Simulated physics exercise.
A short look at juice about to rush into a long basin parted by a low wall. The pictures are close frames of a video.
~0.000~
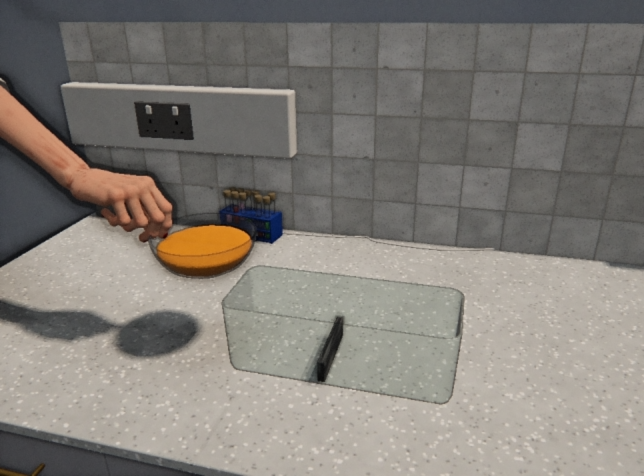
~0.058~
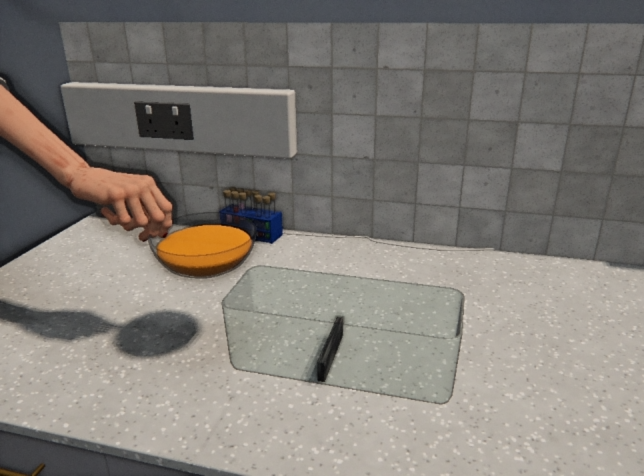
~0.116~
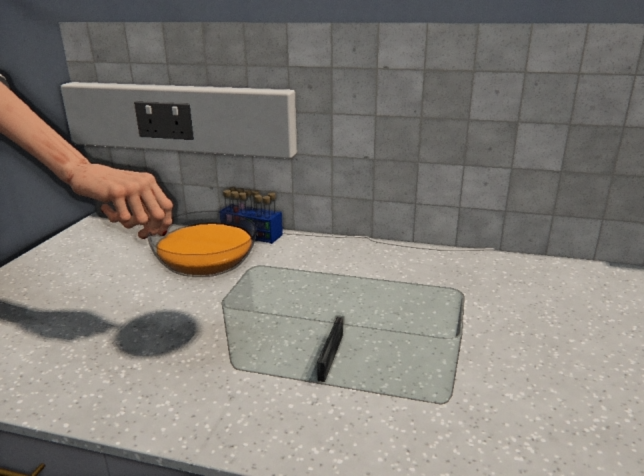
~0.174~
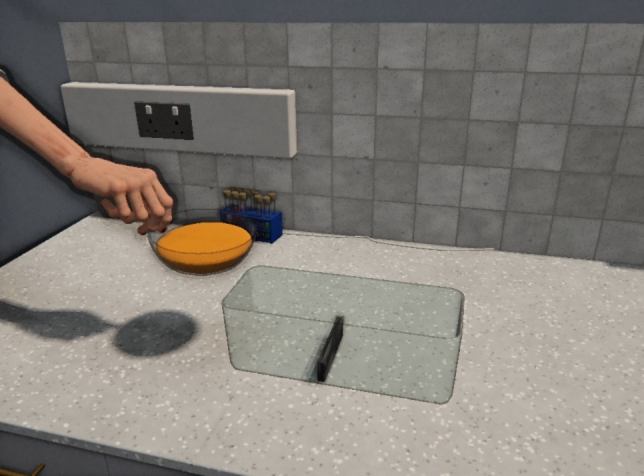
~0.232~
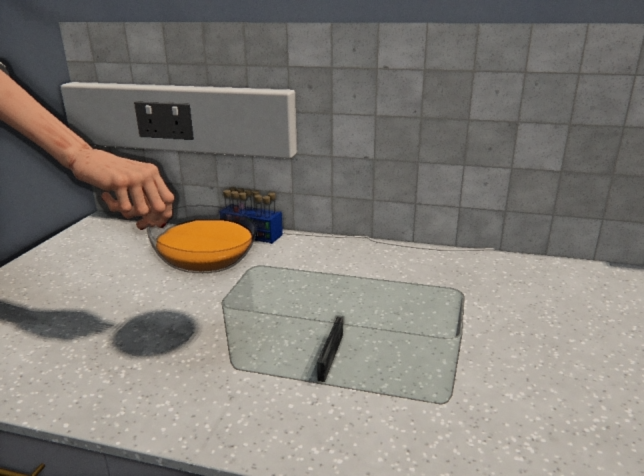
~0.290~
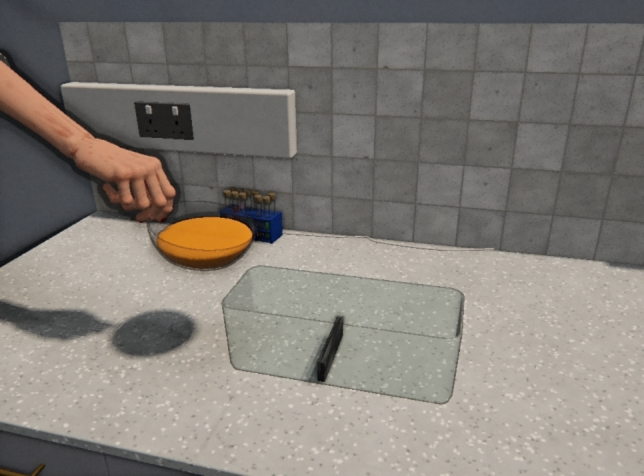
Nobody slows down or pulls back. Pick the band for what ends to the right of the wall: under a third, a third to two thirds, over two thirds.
It comes to under a third.
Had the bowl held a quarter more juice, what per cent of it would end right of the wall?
Close to 15 per cent.
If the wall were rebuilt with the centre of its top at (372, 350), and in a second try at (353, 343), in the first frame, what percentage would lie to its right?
First some 20, then 10 per cent.
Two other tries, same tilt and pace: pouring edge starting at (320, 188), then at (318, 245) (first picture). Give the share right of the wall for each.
Near 95 % and 95 %.
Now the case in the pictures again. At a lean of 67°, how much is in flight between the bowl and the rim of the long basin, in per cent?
Near 40 %.
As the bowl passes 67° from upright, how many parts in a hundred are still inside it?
About 35 per cent.
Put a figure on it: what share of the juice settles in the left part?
Some 95 per cent.
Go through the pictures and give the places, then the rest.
It leans 0°; its right rim is at (252, 239); the juice meets the walls at (164, 238) and (250, 247); the long basin's rim runs from (236, 285) to (462, 315); the wall's top is at (331, 339), in the first picture.
It leans 0°; its right rim is at (252, 239); the juice meets the walls at (165, 238) and (250, 247), in the second picture.
It leans 2°; its right rim is at (252, 239); the juice meets the walls at (164, 236) and (250, 246), in the third picture.
It leans 4°; its right rim is at (252, 239); the juice meets the walls at (165, 234) and (250, 245), in the fourth picture.
It leans 7°; its right rim is at (252, 239); the juice meets the walls at (164, 231) and (250, 243), in the fifth picture.
It leans 11°; its right rim is at (252, 239); the juice meets the walls at (164, 228) and (251, 240), in the sixth picture.
A moment on, the bowl is tipped part way and 33 per cent is still to pour, 28 is left of the wall and 0 right of it.
Next, the bowl is tipped right over and 0 per cent is still to pour, 96 is left of the wall and 3 right of it.
Then the bowl is tipped right over and 0 per cent is still to pour, 94 is left of the wall and 5 right of it.
Later the bowl is tipped right over and 0 per cent is still to pour, 94 is left of the wall and 5 right of it.
Finally, 94 per cent lies left of the wall, 5 right of it and 1 outside.
